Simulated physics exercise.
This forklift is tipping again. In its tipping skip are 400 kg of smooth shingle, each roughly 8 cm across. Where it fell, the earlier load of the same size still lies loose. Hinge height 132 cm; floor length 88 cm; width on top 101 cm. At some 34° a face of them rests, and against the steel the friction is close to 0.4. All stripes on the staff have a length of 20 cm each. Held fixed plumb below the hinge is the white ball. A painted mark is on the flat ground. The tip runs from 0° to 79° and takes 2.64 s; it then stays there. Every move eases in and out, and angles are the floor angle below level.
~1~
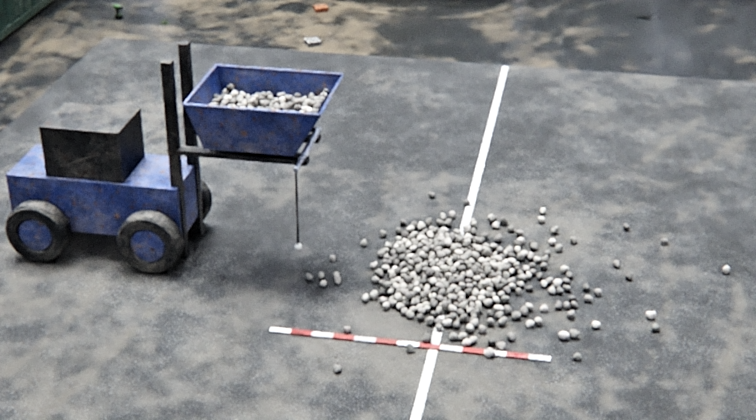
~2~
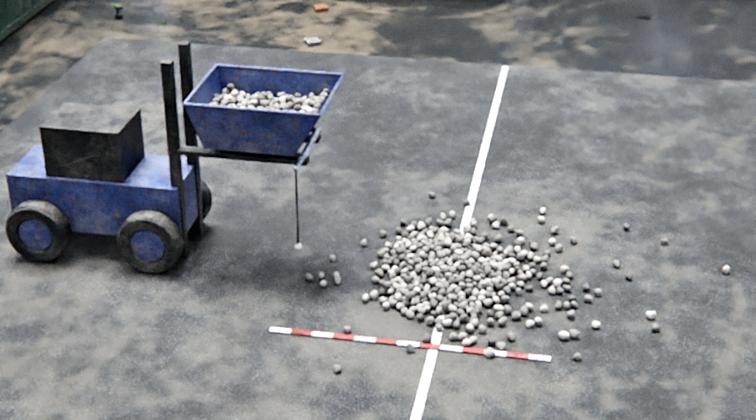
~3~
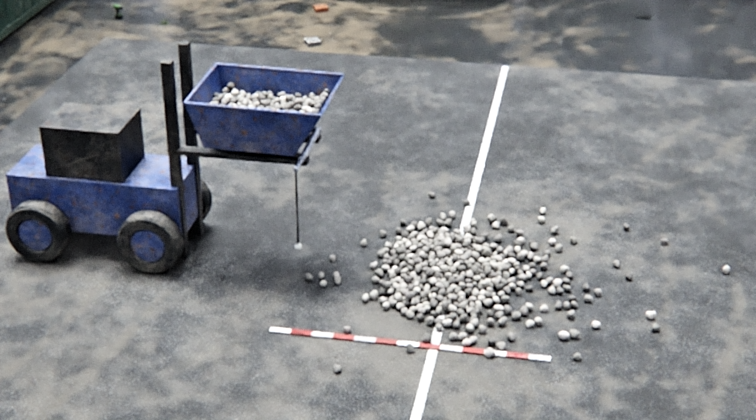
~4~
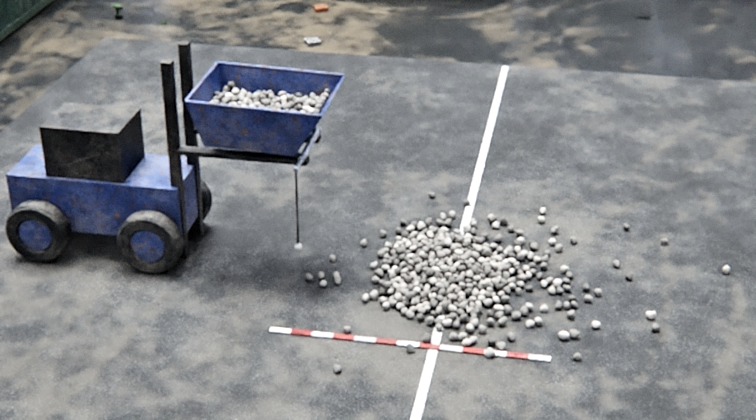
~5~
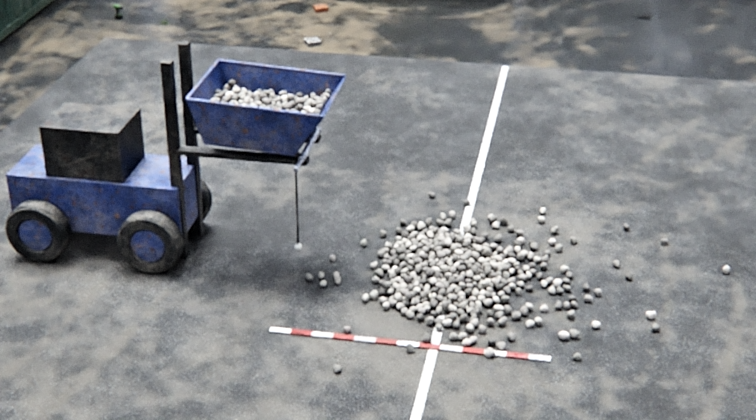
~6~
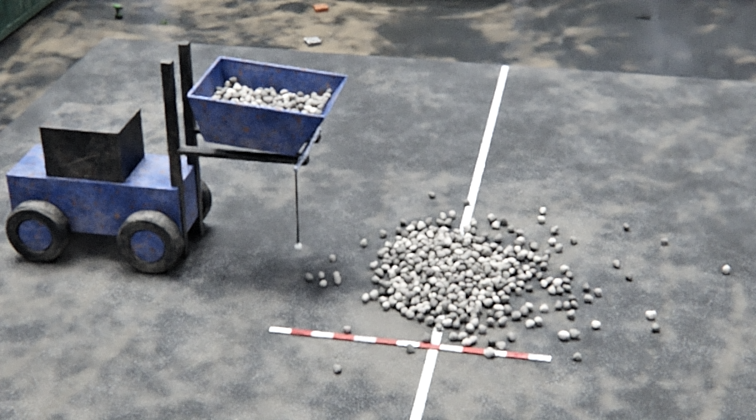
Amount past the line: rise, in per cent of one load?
26 percent.
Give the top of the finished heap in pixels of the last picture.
Near (433, 248).
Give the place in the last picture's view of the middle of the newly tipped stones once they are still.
The centre sits about (423, 261).
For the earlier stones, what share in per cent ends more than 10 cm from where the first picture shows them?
25 per cent.
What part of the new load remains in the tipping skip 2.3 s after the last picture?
Close to 30 per cent of the load.
Then, 1.6 s after the last picture the floor is at 67°; in per cent of one load, 98 in the tipping skip, 53 short of the line, 48 past the line; the foremost stones are at (646, 275).
Then, 2.3 s after the last picture the floor is at 79°; in per cent of one load, 29 in the tipping skip, 114 short of the line, 57 past the line; the foremost stones are at (646, 275).
Then, 2.7 s after the last picture the floor is at 79°; in per cent of one load, 12 in the tipping skip, 118 short of the line, 69 past the line; the foremost stones are at (646, 275).
Then, 5.3 s after the last picture the floor is at 79°; in per cent of one load, 0 in the tipping skip, 126 short of the line, 74 past the line; the foremost stones are at (646, 275). Net gain past the line, 26.
